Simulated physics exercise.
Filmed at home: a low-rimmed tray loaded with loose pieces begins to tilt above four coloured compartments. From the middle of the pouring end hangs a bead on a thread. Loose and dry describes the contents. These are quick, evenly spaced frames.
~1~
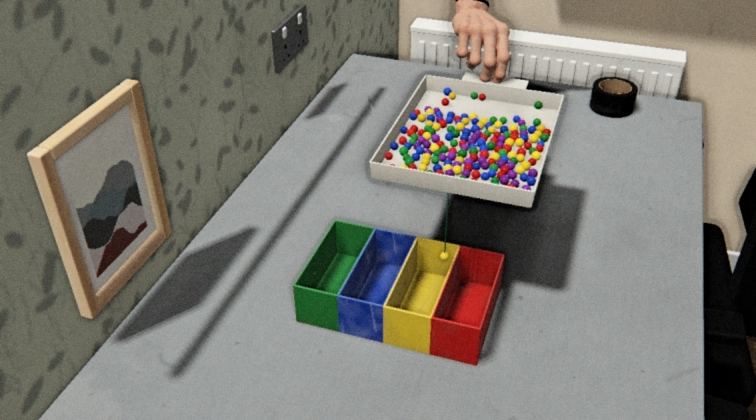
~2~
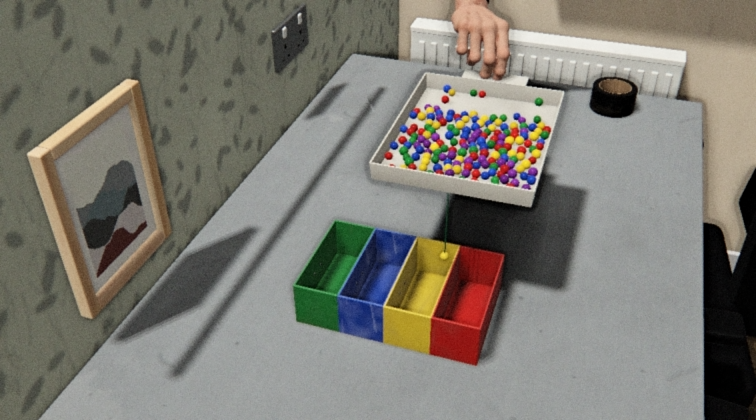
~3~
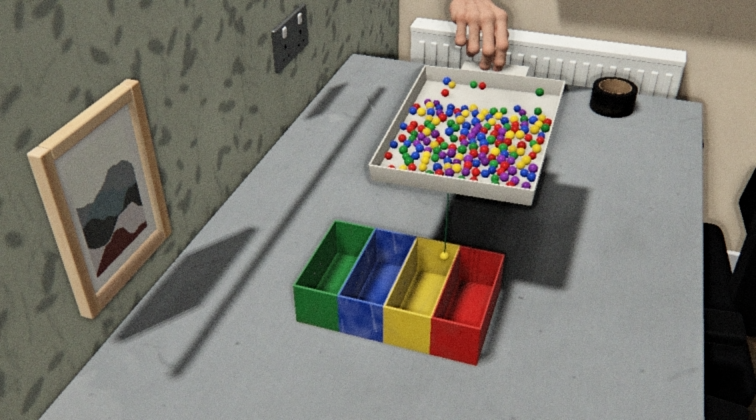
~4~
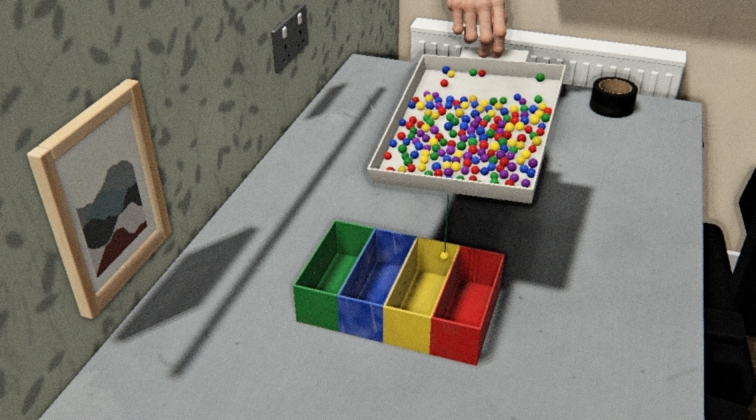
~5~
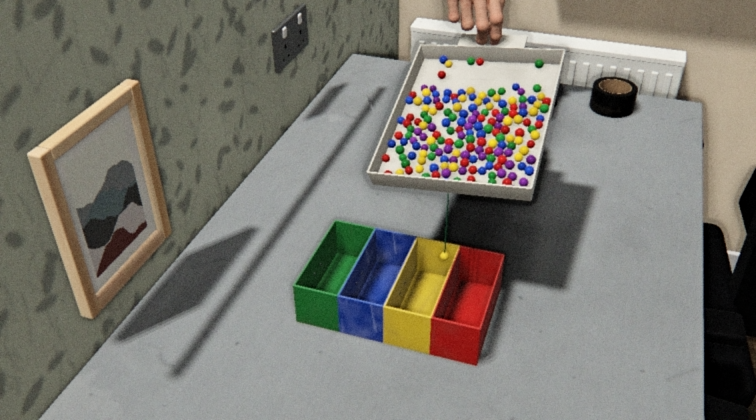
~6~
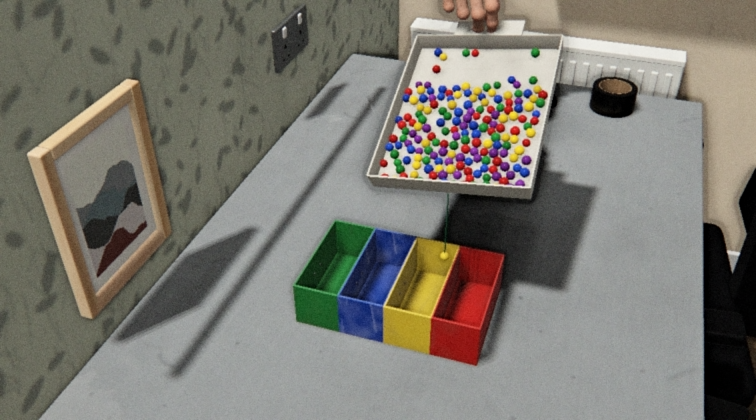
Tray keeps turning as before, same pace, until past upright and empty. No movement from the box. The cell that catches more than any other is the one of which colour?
It is the blue one.
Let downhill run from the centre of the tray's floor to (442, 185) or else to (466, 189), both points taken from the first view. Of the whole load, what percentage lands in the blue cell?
First heading 30 %, second heading 0 %.
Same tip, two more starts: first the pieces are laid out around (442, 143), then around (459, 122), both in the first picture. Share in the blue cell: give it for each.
Respectively 70 and 60 in a hundred.
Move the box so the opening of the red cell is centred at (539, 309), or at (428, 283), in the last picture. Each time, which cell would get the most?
Position one: The cell in green. Position two: Yellow.
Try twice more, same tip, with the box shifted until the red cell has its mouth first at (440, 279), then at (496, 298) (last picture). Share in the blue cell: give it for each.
40 %, 30 %.
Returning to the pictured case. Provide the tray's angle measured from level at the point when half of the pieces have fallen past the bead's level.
Angle: Close to 110°.
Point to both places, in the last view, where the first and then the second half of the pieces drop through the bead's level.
(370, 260), then (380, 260).
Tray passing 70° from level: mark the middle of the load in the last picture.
(429, 141).
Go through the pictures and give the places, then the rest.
Corners of the pouring end at (372, 161) and (533, 190), level; middle of the load at (473, 147), round plastic beads; bead on its thread at (445, 256); green cell at (316, 305); blue cell at (361, 316); yellow cell at (407, 327); red cell at (455, 338), in the first frame.
Corners of the pouring end at (372, 162) and (533, 190), level; middle of the load at (473, 146), in the second frame.
Corners of the pouring end at (371, 164) and (532, 189), tipped barely, lowest at the left corner; middle of the load at (473, 142), in the third frame.
Corners of the pouring end at (370, 168) and (531, 188), tipped a little, lowest at the left corner; middle of the load at (472, 137), in the fourth frame.
Corners of the pouring end at (369, 171) and (530, 187), tipped clearly, lowest at the left corner; middle of the load at (470, 134), in the fifth frame.
Corners of the pouring end at (369, 174) and (528, 186), tipped clearly, lowest at the left corner; middle of the load at (465, 133), nearly all on the move; green cell at (316, 305); blue cell at (361, 316); yellow cell at (407, 327); red cell at (455, 338), in the sixth frame.
Soon after the last picture, tray tipped steeply; nearly all on the tray; a stray few falling or outside the box.
A little later, tray tipped past a quarter turn; about a quarter on the tray; about half in the blue cell; a small part in the green cell; a small part in the yellow cell; a stray few in the red cell; about a quarter falling or outside the box.
Later still, tray tipped past a quarter turn; about two thirds in the blue cell; a small part in the yellow cell; a small part in the green cell; a stray few in the red cell; a small part falling or outside the box.
At rest, tray tipped past a quarter turn; about two thirds in the blue cell; a small part in the yellow cell; a small part in the green cell; a stray few in the red cell; a small part outside the box.
